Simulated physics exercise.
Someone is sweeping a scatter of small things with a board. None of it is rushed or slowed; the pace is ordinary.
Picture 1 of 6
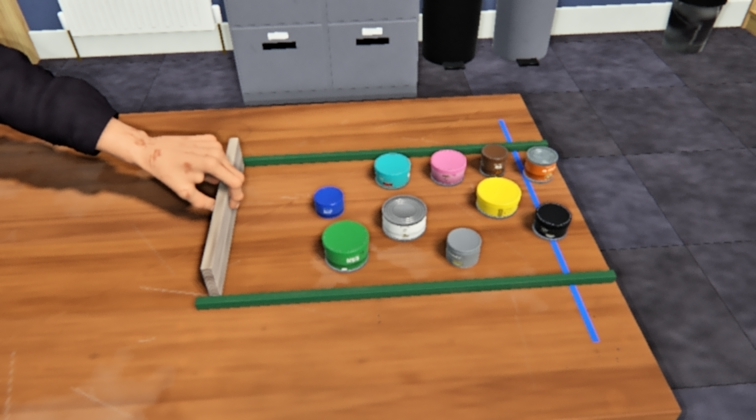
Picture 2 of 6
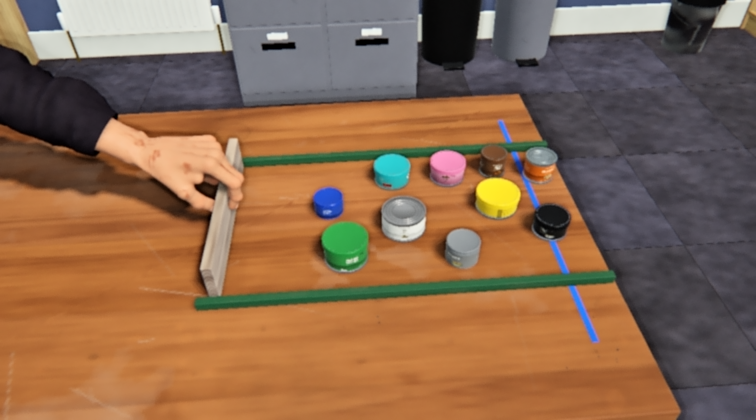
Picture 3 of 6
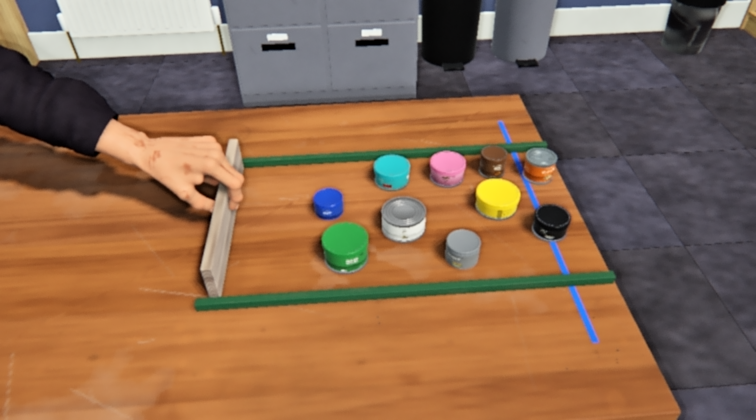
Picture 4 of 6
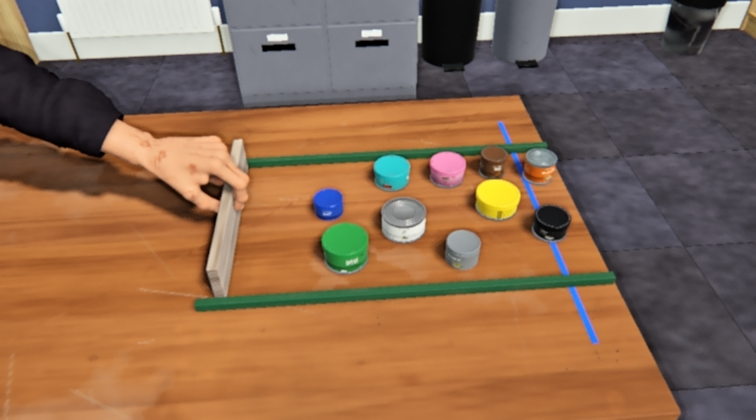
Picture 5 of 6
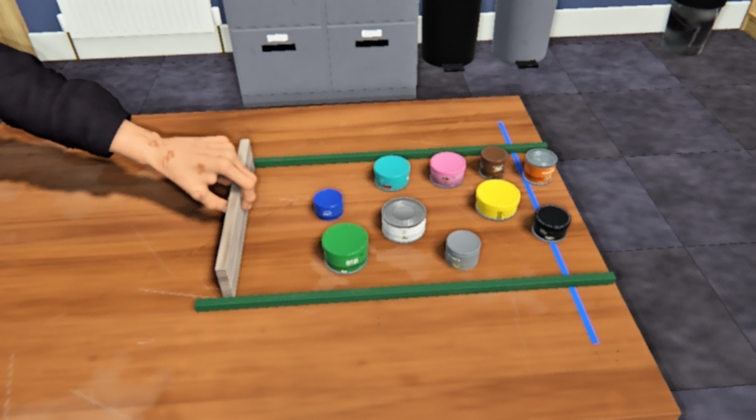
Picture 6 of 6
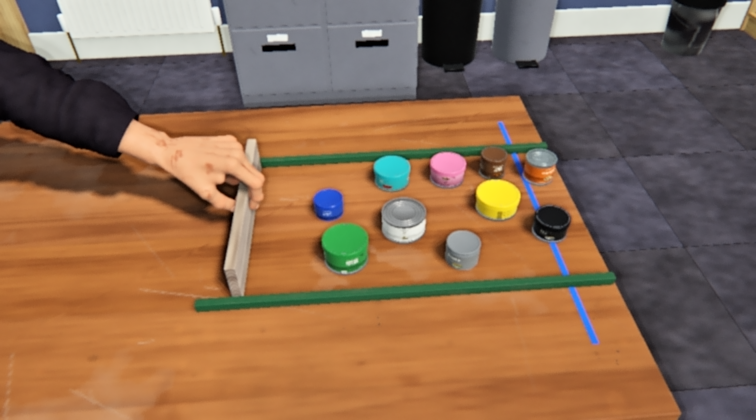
A hand slid a wooden board a short way to the right across a wooden table, between two green strips, while the colourful tins scattered ahead of it stayed where they were, untouched.
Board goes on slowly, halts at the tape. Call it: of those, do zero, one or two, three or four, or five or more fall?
Five or more fall.
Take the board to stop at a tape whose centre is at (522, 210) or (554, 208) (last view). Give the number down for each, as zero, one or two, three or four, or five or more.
At each place: One to two and five or more.
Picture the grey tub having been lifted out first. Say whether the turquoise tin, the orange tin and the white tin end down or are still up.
Turquoise tin still up, orange tin down, white tin still up.
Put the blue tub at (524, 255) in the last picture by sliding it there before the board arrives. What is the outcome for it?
From that start, the object then does not stay.
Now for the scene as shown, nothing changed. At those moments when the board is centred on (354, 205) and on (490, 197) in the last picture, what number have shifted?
The count reaches 2 first and 10 second.
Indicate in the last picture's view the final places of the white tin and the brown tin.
Listed in order, first is (566, 214) and the other is (551, 150).
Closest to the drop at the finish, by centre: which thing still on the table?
The brown tin ends nearest.
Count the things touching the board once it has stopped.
My count gives 4.
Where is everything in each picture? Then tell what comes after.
Orange tin (540, 165); black tin (552, 222); brown tin (494, 161); board (226, 210); tape (538, 207), in the first picture.
Black tin (551, 223); yellow tin (497, 199), in the second picture.
Brown tin (493, 163); green tin (346, 248), in the third picture.
Orange tin (539, 167); grey tub (463, 250), in the fourth picture.
Black tin (551, 224); white tin (404, 220), in the fifth picture.
Orange tin (540, 167); black tin (551, 224); brown tin (493, 164); board (245, 211); tape (538, 209), in the sixth picture.
Soon after, none off yet; orange tin at rest near (540, 167); black tin at rest near (551, 224); brown tin at rest near (493, 164).
After that, none off yet; orange tin at rest near (542, 168); black tin at rest near (551, 224); brown tin displaced about its own width near (514, 161).
In the end, the number that fall off is five or more; gone, grey tub, pink pot, yellow tin, black tin and orange tin.
